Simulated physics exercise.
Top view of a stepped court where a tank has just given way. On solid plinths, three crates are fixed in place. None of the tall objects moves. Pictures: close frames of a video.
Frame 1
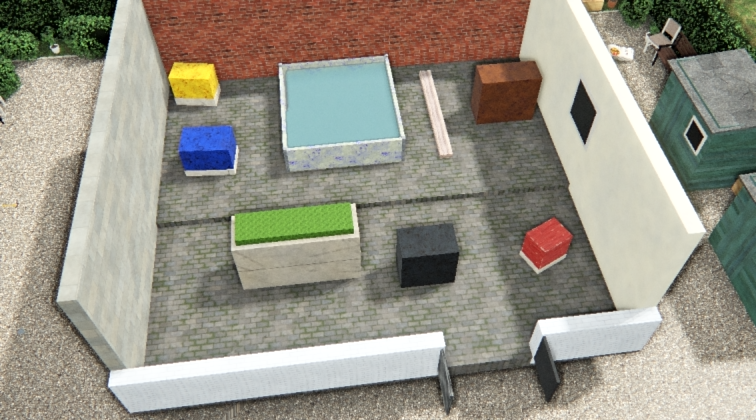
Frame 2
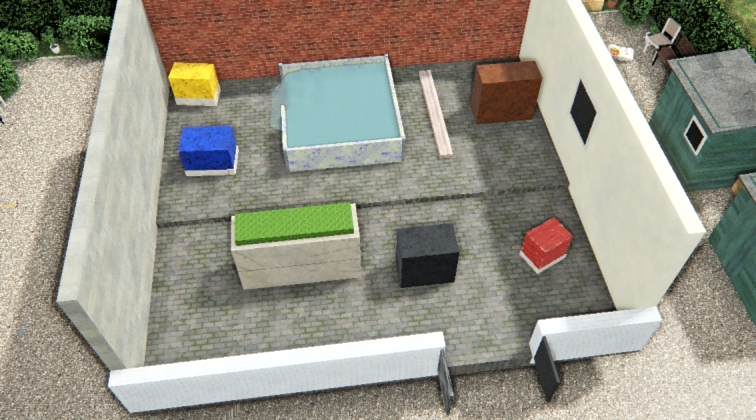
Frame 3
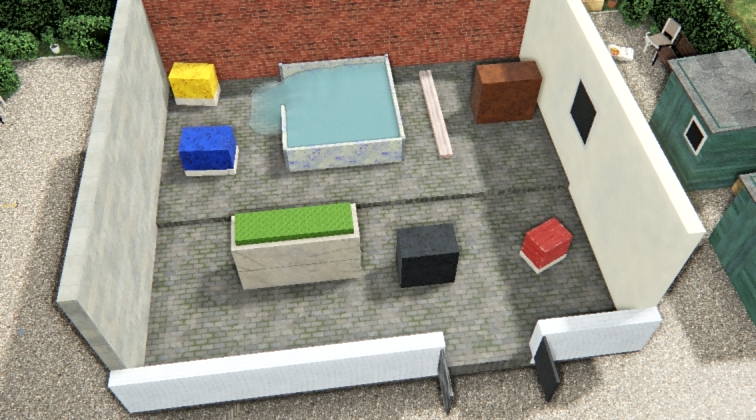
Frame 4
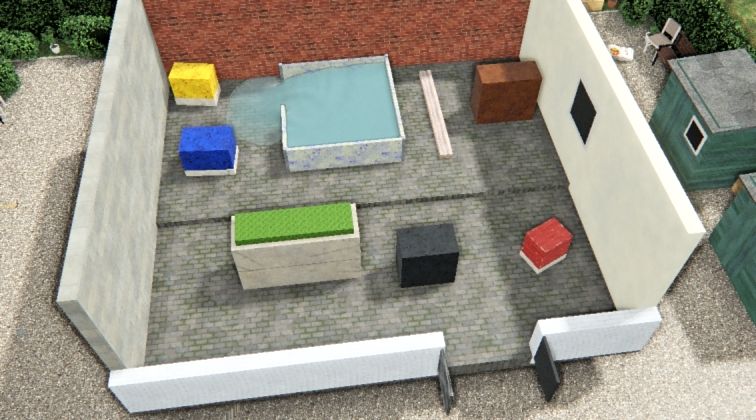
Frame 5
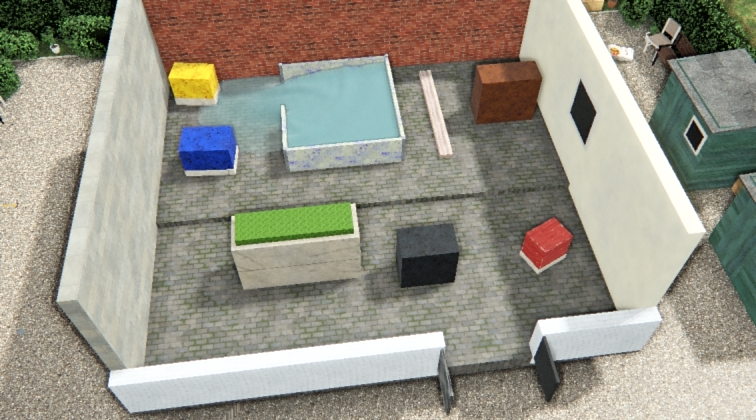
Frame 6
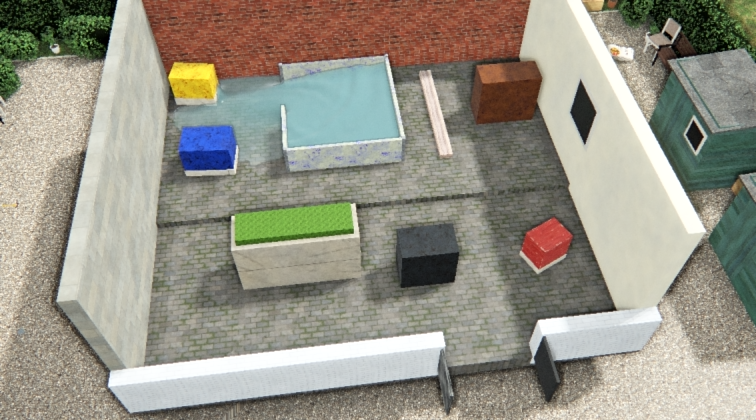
Water pouring from the left side of a tiled tank and spreading across gray paving between yellow and blue blocks.
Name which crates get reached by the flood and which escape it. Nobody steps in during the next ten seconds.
As I see it, the yellow crate ends up with water on it. The red crate ends up clear of the water. The blue crate ends up with water on it.
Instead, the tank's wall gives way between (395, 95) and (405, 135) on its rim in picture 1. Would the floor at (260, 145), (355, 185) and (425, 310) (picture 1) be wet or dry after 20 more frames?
In the order given, the spots are not soaked, not soaked and not soaked.
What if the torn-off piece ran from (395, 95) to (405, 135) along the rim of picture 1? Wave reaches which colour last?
The blue crate comes last.
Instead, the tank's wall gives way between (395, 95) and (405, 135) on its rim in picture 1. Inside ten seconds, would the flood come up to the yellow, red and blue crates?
Result - yellow crate is not reached; red crate gets flooded; blue crate is not reached.
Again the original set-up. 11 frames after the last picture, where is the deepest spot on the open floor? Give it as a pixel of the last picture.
My estimate is about (170, 87).
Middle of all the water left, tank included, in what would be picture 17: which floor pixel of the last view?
Centre of the water: Near (298, 120).
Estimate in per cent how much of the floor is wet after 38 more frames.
I'd say 50 per cent.
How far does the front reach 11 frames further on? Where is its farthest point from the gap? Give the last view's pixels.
The flood front should get to about (158, 238).
A moment on, water covers 10 % of the floor; the yellow crate water round its plinth, the red crate not reached, the blue crate water round its plinth.
Next, water covers 15 % of the floor; the yellow crate water round its plinth, the red crate not reached, the blue crate water round its plinth.
Then, water covers 25 % of the floor; the yellow crate water round its plinth, the red crate not reached, the blue crate water round its plinth.
Later, water covers 50 % of the floor; the yellow crate water round its plinth, the red crate not reached, the blue crate water round its plinth.
In the end, water covers 85 % of the floor; the yellow crate was topped, the red crate stayed above the water, the blue crate was topped.
